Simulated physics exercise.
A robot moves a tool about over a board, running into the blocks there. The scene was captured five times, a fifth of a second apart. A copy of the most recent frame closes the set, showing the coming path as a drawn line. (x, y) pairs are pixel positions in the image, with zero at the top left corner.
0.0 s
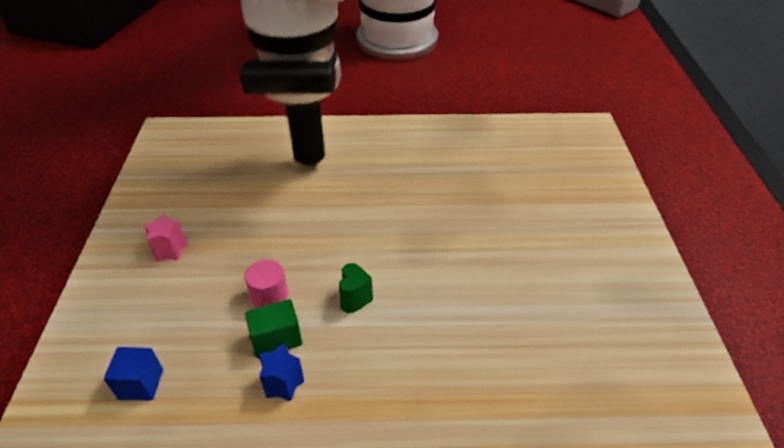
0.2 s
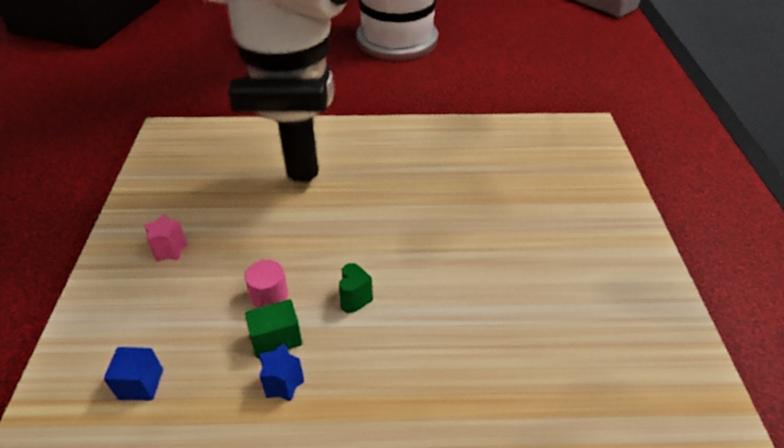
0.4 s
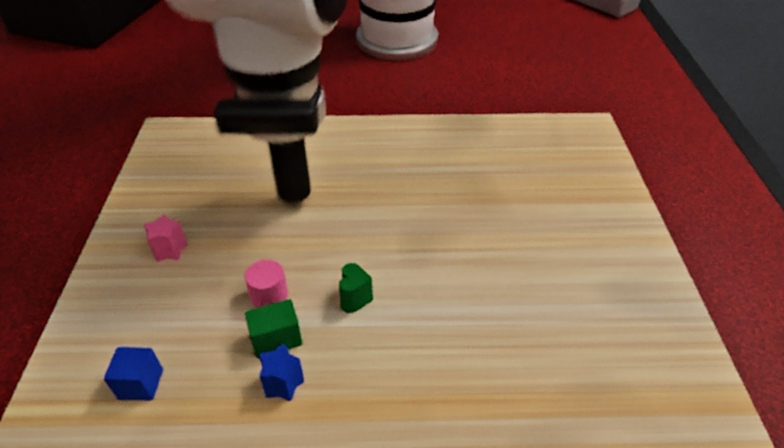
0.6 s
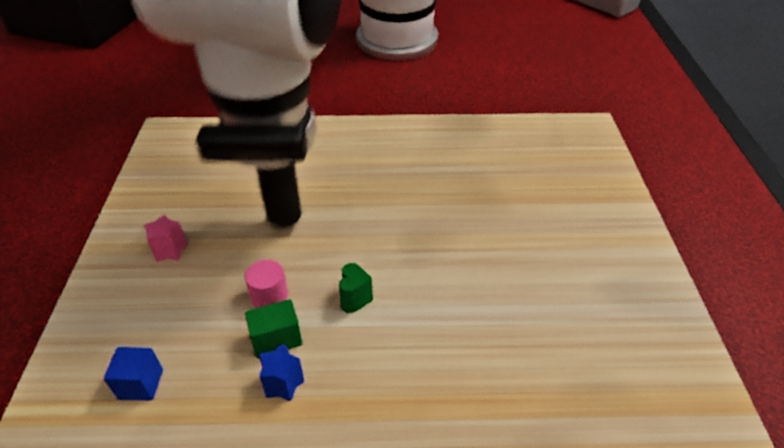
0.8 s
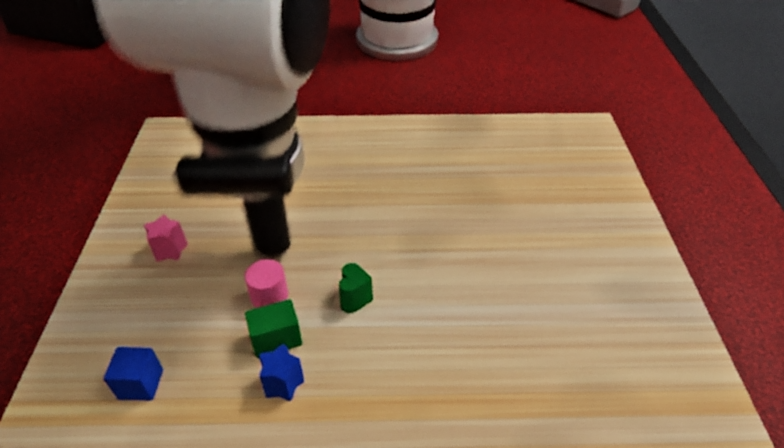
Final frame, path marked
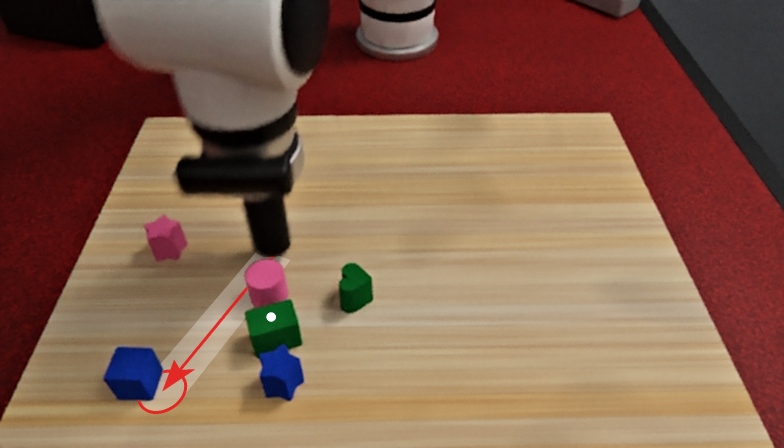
A robot arm moves its black tool down the wooden board toward the still, colored blocks.
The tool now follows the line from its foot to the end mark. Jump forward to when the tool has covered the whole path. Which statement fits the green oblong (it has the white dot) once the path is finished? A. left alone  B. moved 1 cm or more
That would be B.
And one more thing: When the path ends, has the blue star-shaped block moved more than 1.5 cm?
In short: No.
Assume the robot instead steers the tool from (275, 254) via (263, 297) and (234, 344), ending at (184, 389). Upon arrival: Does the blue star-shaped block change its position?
I believe so.
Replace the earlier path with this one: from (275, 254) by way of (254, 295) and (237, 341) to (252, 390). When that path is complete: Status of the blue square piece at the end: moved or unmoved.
At the moment the path ends, the blue square piece still stands where it did.
Drawn move, from (275, 254) to (162, 391); the dot is on the green oblong.
What follows on the original path. One third of the way, tool (238, 285); pink disc (260, 294); green oblong (274, 321).
Two thirds of the way, tool (200, 331); pink disc (255, 302); green oblong (279, 327).
At the end, tool (157, 382); blue square piece (98, 382), turned 25° clockwise; pink disc (255, 302); green oblong (279, 327); blue star-shaped block still.
